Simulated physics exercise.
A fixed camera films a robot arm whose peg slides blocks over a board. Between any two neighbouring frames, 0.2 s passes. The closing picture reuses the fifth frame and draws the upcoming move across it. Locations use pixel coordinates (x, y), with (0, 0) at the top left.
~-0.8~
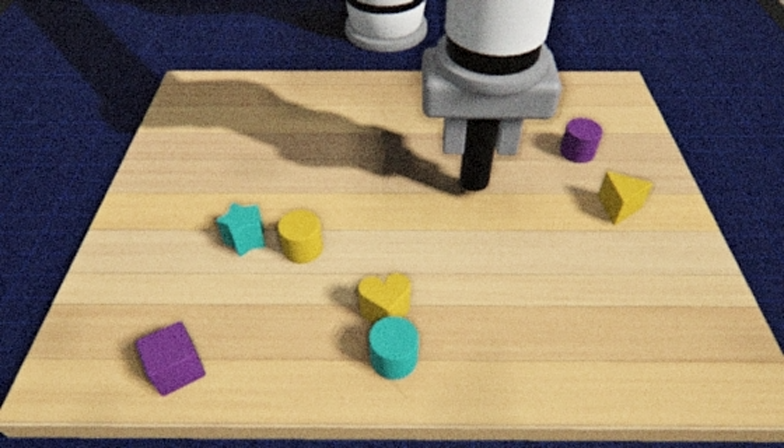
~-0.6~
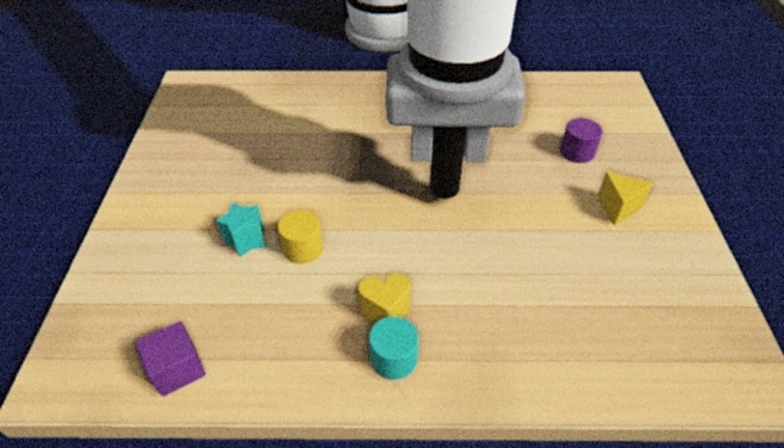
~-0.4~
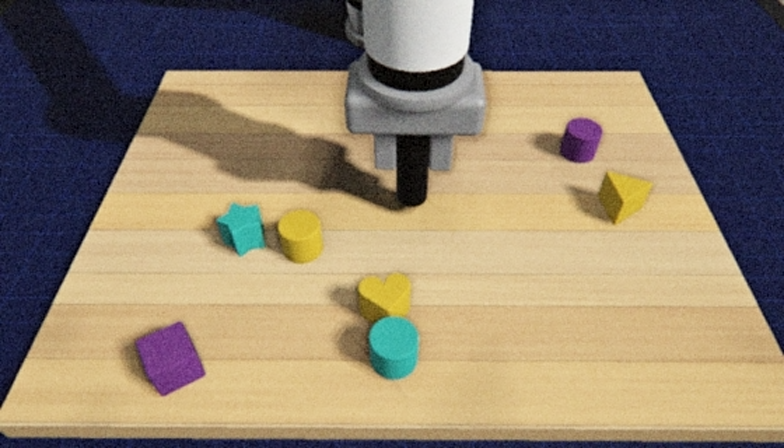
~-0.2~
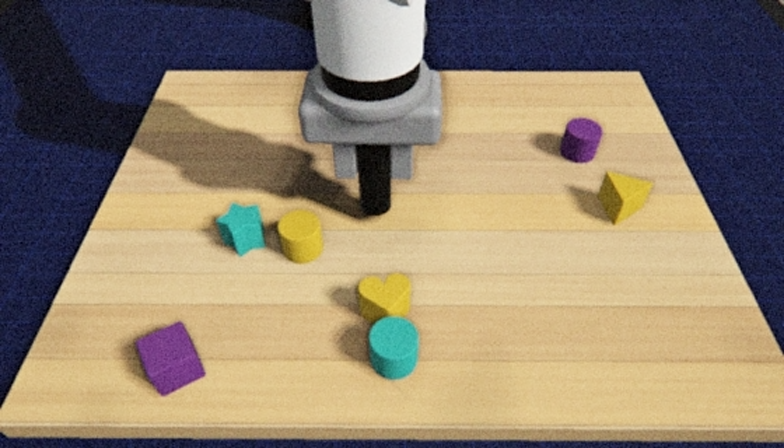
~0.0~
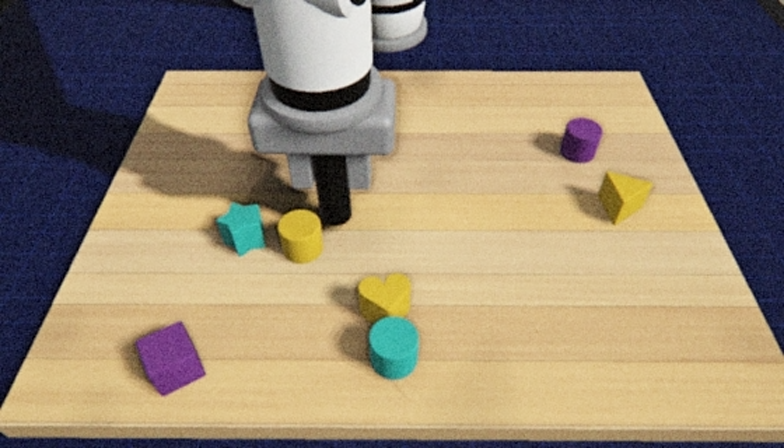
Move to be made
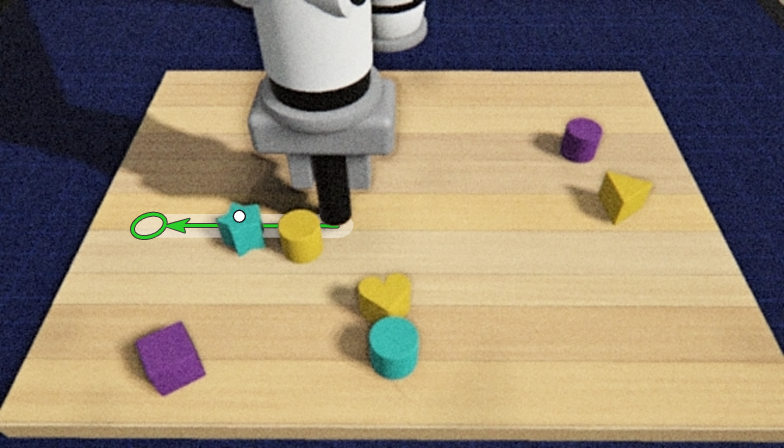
Robot arm with a black peg sliding left across a wooden board toward the yellow cylinder, the coloured blocks staying still.
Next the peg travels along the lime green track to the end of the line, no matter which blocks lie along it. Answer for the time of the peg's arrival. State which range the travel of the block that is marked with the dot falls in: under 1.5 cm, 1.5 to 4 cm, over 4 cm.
Once the path ends, it will sit 1.5 to 4 cm from where it is now.
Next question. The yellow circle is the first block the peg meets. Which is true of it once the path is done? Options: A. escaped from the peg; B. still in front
My pick is A.
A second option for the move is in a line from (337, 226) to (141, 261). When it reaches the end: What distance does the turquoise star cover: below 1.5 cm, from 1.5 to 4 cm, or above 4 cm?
Beyond 4 cm.
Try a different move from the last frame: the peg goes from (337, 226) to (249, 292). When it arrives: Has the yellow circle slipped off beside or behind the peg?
In short: No.
Drawn move, straight from (337, 226) to (149, 226); the dot is on the turquoise star.
The first path, step by step. One third of the way, peg at (272, 215); turquoise star at (235, 218); yellow circle at (281, 229).
Two thirds of the way, peg at (208, 214); turquoise star at (206, 226), turned 90° anticlockwise; yellow circle at (281, 229).
At the end, peg at (144, 215); turquoise star at (206, 226), turned 90° anticlockwise; yellow circle at (281, 229).
